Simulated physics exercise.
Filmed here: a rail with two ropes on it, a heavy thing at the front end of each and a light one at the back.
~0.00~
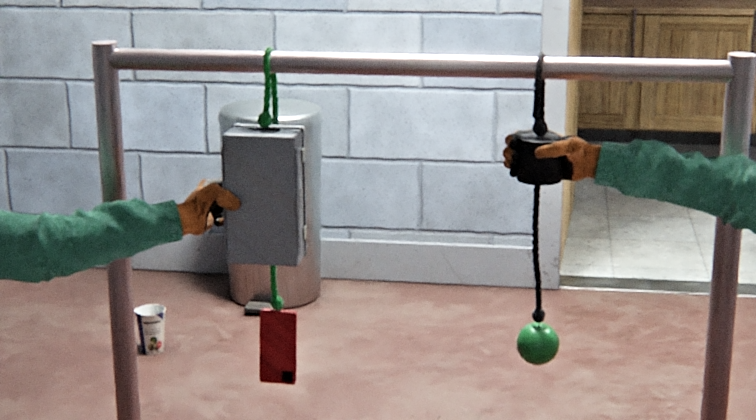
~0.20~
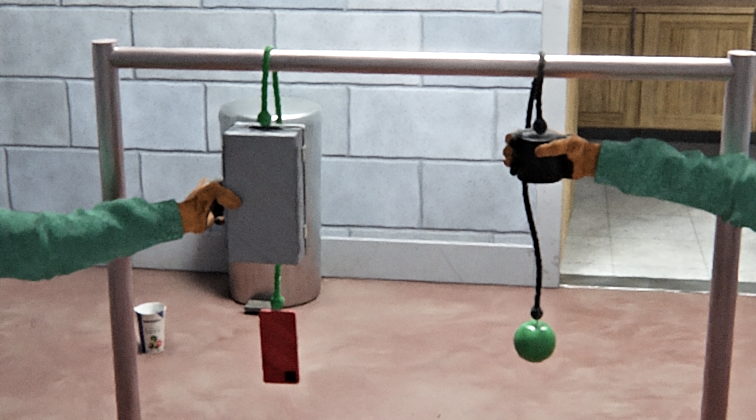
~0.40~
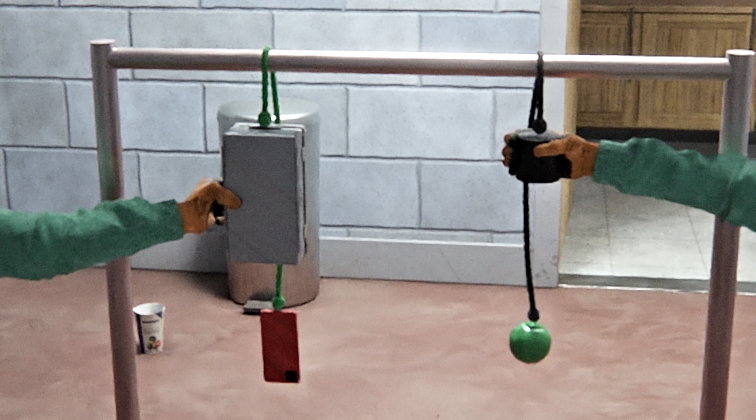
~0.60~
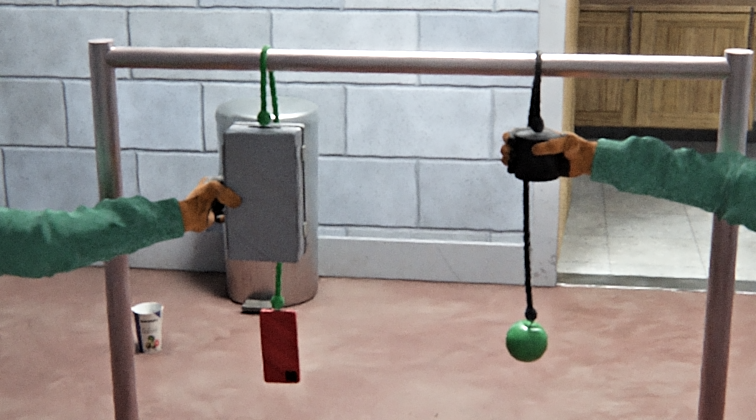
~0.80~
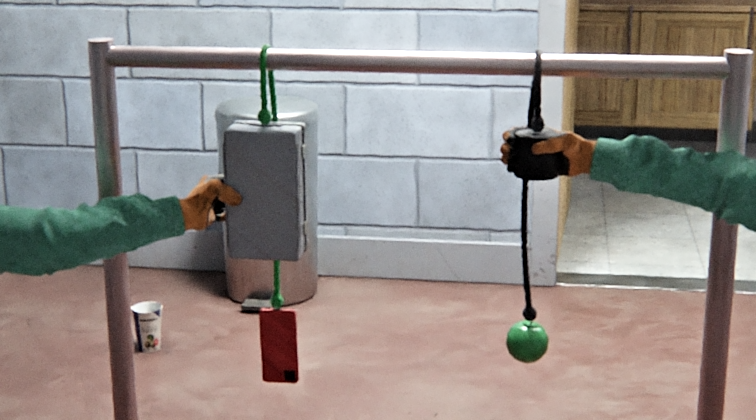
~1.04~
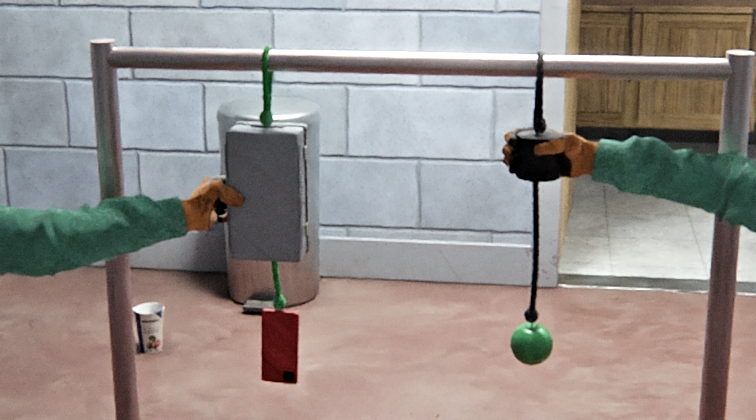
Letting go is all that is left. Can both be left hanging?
Grey case: Fallen; weight: Fallen.
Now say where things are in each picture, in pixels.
Grey case (266, 195); weight (540, 159); left phone (278, 347); right apple (538, 344), in the first picture.
Grey case (267, 193); weight (540, 157), in the second picture.
Grey case (267, 194); weight (539, 157), in the third picture.
Grey case (267, 192); weight (537, 156), in the fourth picture.
Grey case (267, 191); weight (537, 155), in the fifth picture.
Grey case (269, 192); weight (539, 156); left rope only laid over the rail; right rope only laid over the rail, in the sixth picture.
Around 1.50 s, grey case dropping near (275, 384); weight dropping near (530, 388).
Around 1.80 s, grey case on the floor; weight on the floor.
Finally, grey case on the floor; weight on the floor. The grey case pulls its rope through and the weight runs down to the floor.
